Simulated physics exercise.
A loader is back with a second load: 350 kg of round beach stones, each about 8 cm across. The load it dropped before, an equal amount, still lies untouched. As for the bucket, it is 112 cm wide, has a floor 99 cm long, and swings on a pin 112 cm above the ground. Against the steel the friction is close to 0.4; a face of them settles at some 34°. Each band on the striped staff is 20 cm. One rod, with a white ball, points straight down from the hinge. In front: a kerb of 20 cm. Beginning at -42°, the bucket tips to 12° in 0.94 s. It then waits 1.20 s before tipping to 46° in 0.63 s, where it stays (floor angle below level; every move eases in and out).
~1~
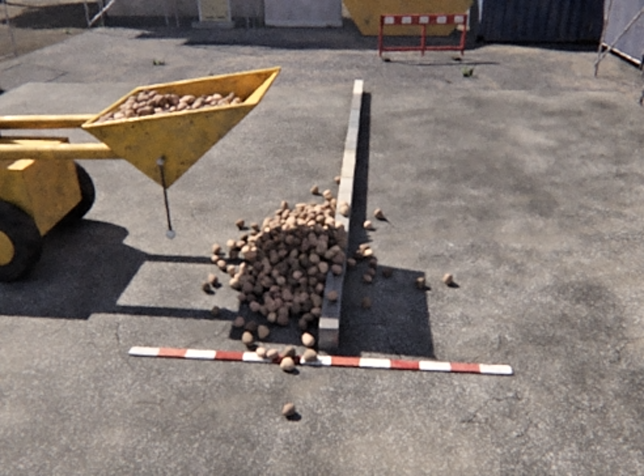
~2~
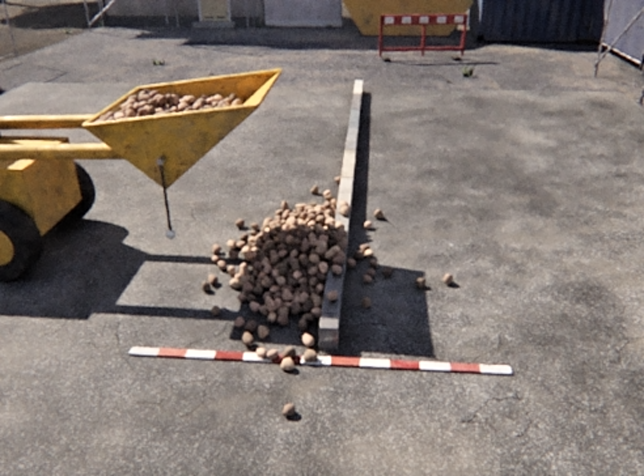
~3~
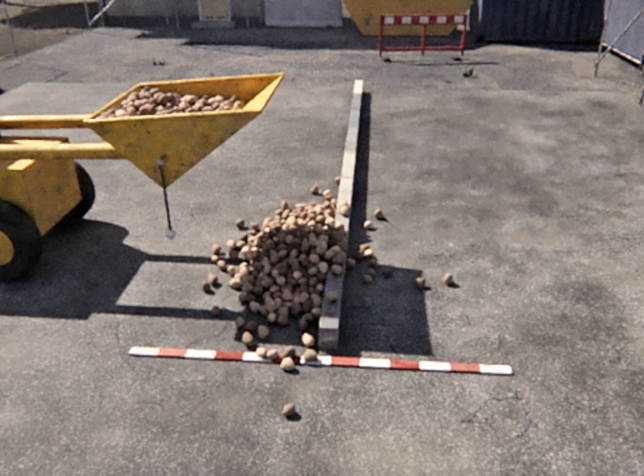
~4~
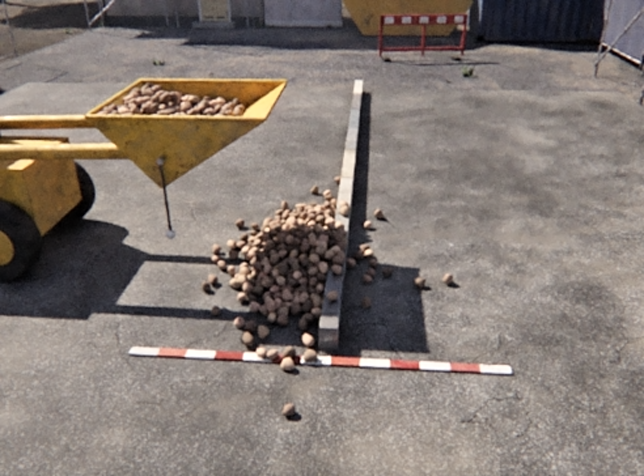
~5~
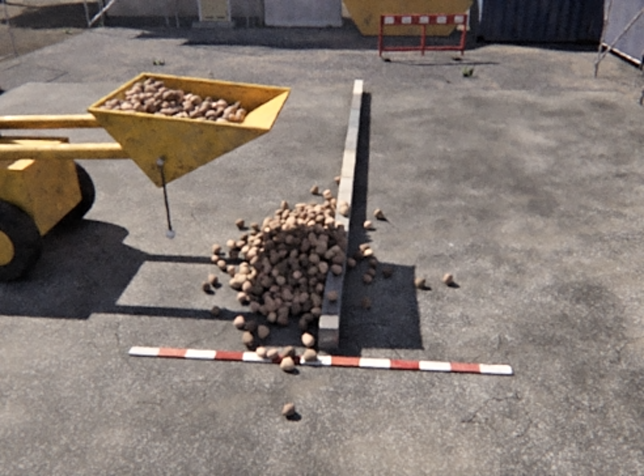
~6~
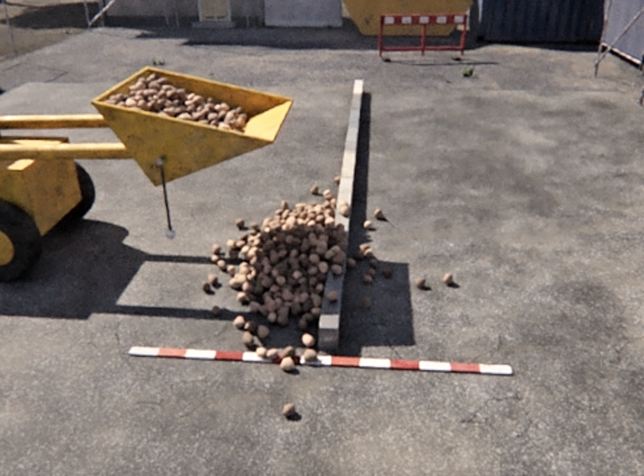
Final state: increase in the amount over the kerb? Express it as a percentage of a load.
About 13 %.
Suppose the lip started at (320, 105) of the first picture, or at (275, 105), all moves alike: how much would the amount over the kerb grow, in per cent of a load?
First some 60, then 25 per cent.
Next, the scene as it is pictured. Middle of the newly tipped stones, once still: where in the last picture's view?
Middle: Approx. (285, 240) px.
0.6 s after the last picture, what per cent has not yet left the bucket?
Roughly 100 per cent of its load.
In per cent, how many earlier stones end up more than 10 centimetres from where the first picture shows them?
Close to 15 per cent.
Then, 0.3 s after the last picture the floor is at 3°; in per cent of one load, 100 in the bucket, 97 on this side of the kerb, 3 over the kerb; the foremost stones are at (389, 263).
Then, 0.6 s after the last picture the floor is at 12°; in per cent of one load, 100 in the bucket, 97 on this side of the kerb, 3 over the kerb; the foremost stones are at (389, 263).
Then, 2.8 s after the last picture the floor is at 46°; in per cent of one load, 0 in the bucket, 184 on this side of the kerb, 16 over the kerb; the foremost stones are at (462, 266).
Then, 5.5 s after the last picture the floor is at 46°; in per cent of one load, 0 in the bucket, 184 on this side of the kerb, 16 over the kerb; the foremost stones are at (462, 266). Net gain over the kerb, 13.
